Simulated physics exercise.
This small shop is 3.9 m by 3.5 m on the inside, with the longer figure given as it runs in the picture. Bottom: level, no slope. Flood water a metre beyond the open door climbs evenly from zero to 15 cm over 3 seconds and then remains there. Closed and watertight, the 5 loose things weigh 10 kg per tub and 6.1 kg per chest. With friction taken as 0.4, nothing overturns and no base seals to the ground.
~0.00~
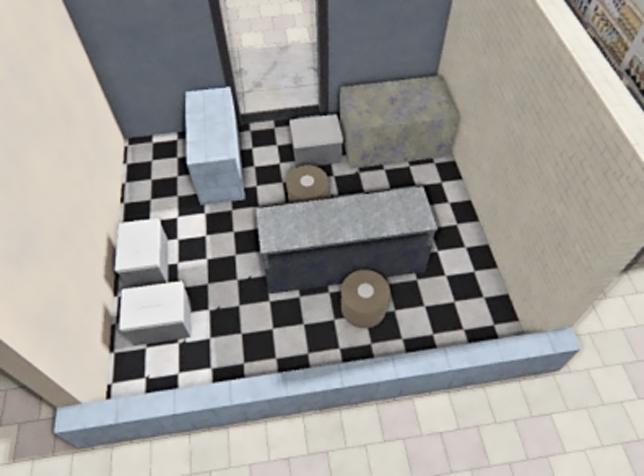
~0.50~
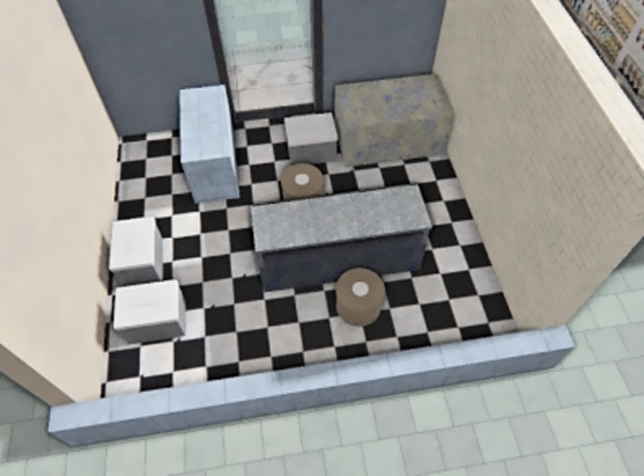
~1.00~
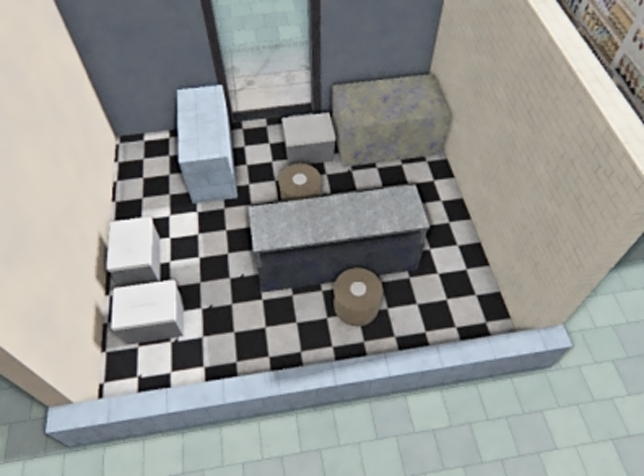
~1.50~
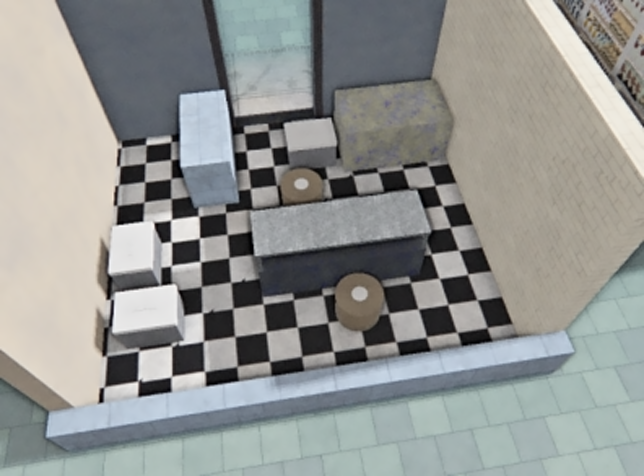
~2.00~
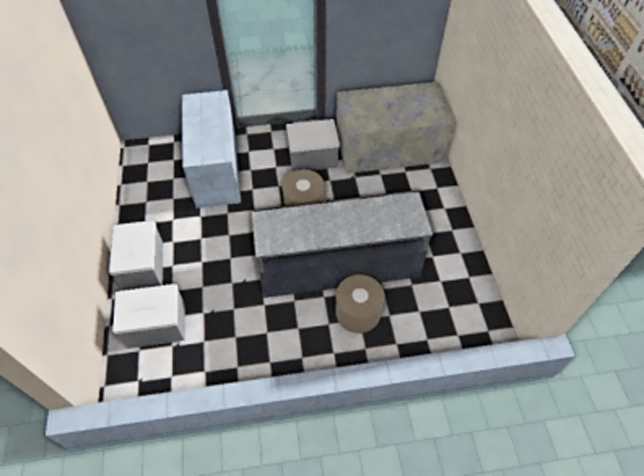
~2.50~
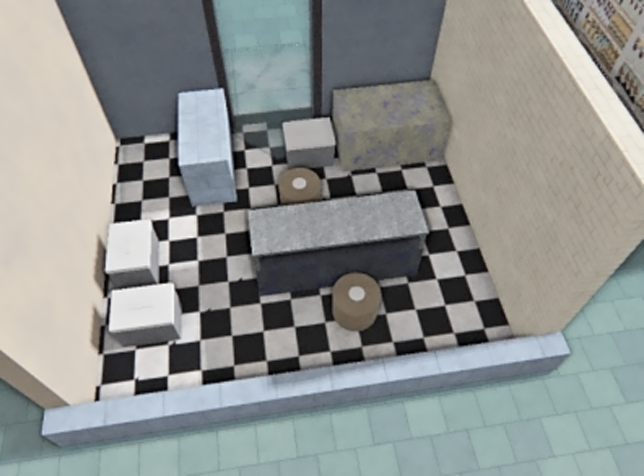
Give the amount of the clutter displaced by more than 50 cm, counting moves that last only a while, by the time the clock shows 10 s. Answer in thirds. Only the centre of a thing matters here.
Two thirds or more.
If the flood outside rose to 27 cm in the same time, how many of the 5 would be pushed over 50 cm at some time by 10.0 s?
With that change, 5 of them.
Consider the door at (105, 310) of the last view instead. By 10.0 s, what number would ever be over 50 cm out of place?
So the tally would be 3.
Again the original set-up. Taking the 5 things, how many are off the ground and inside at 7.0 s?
At that time, 2.
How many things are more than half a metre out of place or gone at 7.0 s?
The answer is 3.
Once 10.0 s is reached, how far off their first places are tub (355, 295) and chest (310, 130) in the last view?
Net displacement, in order: 0 cm; 140 cm.
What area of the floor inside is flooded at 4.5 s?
Some 4.0 m2.
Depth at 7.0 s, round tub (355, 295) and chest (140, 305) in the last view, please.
I'd estimate 0 cm for the first and 7 cm for the second.
After 3.5 s 0 of 5 are over 50 cm from their spots; 0 afloat.
After 4.5 s 0 of 5 are over 50 cm from their spots; 1 afloat.
After 7.0 s 3 of 5 are over 50 cm from their spots; 2 afloat.
After 10.0 s 4 of 5 are over 50 cm from their spots, and 4 have been at some point; 3 afloat.
